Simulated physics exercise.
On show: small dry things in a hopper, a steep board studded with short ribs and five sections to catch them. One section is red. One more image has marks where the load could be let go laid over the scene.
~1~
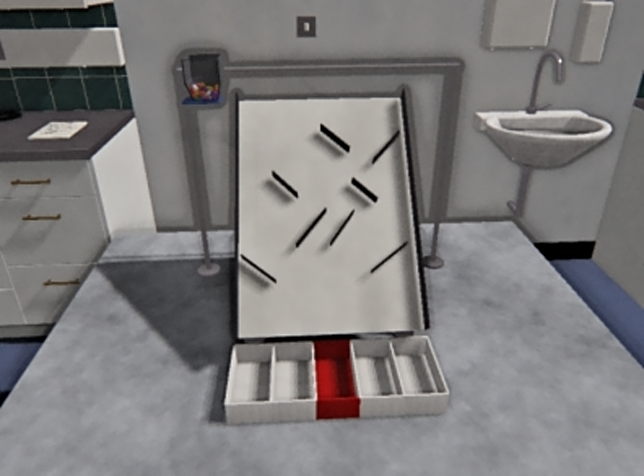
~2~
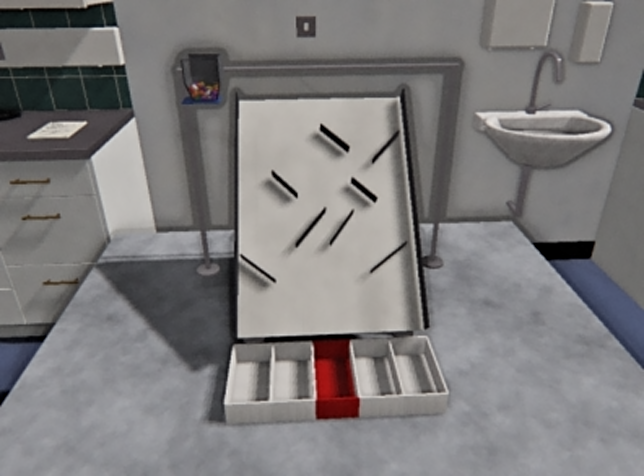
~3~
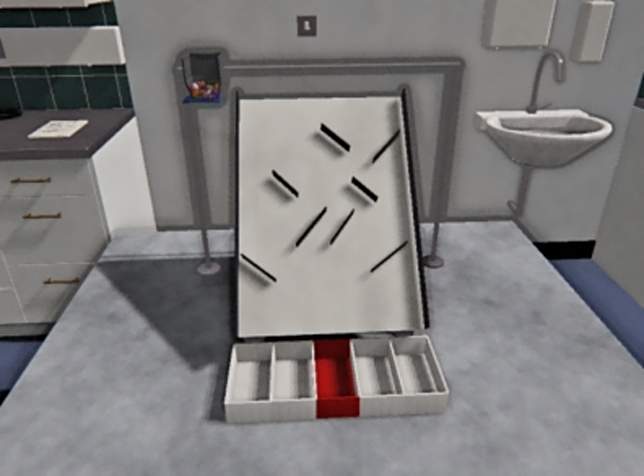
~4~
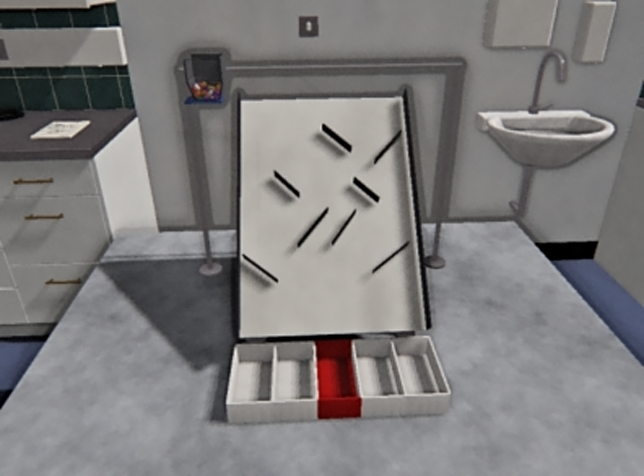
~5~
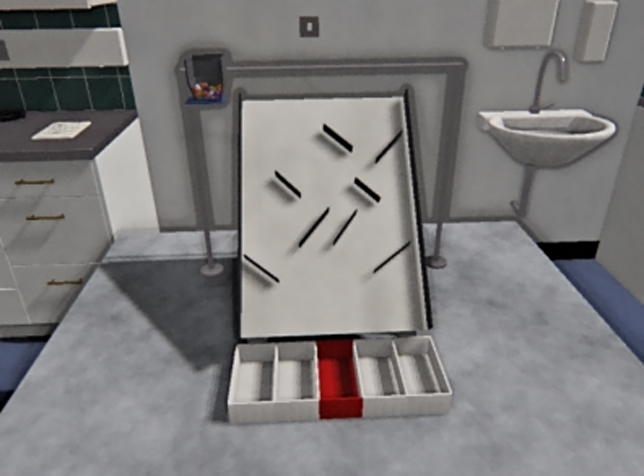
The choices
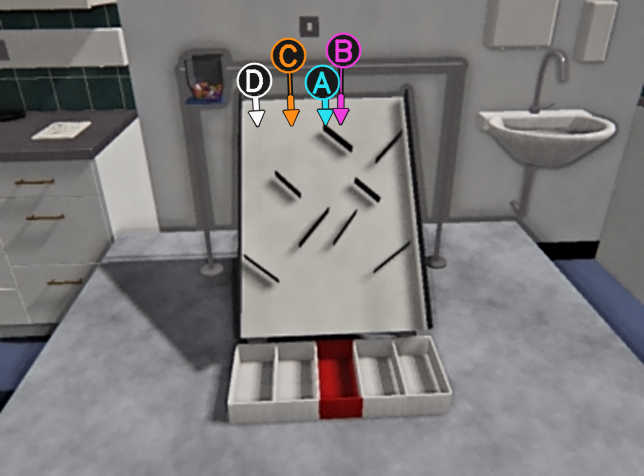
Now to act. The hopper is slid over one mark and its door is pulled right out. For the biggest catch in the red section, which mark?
The answer is mark D.
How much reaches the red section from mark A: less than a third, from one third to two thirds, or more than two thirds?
It is less than a third.
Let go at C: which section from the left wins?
The second from the left.
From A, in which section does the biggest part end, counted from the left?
It is the second one.
On the marked copy, mark A meets the board at (325, 119); mark B meets the board at (340, 118); mark C meets the board at (291, 119); mark D meets the board at (257, 120).
For mark A, a small share in the red section, close to two thirds in other sections, close to a quarter held on the board.
For mark B, only a few in the red section, close to two thirds in other sections, close to a third held on the board.
For mark C, a small share in the red section, the bulk in other sections, a small share held on the board.
For mark D, close to half in the red section, close to a third in other sections, a small share held on the board.
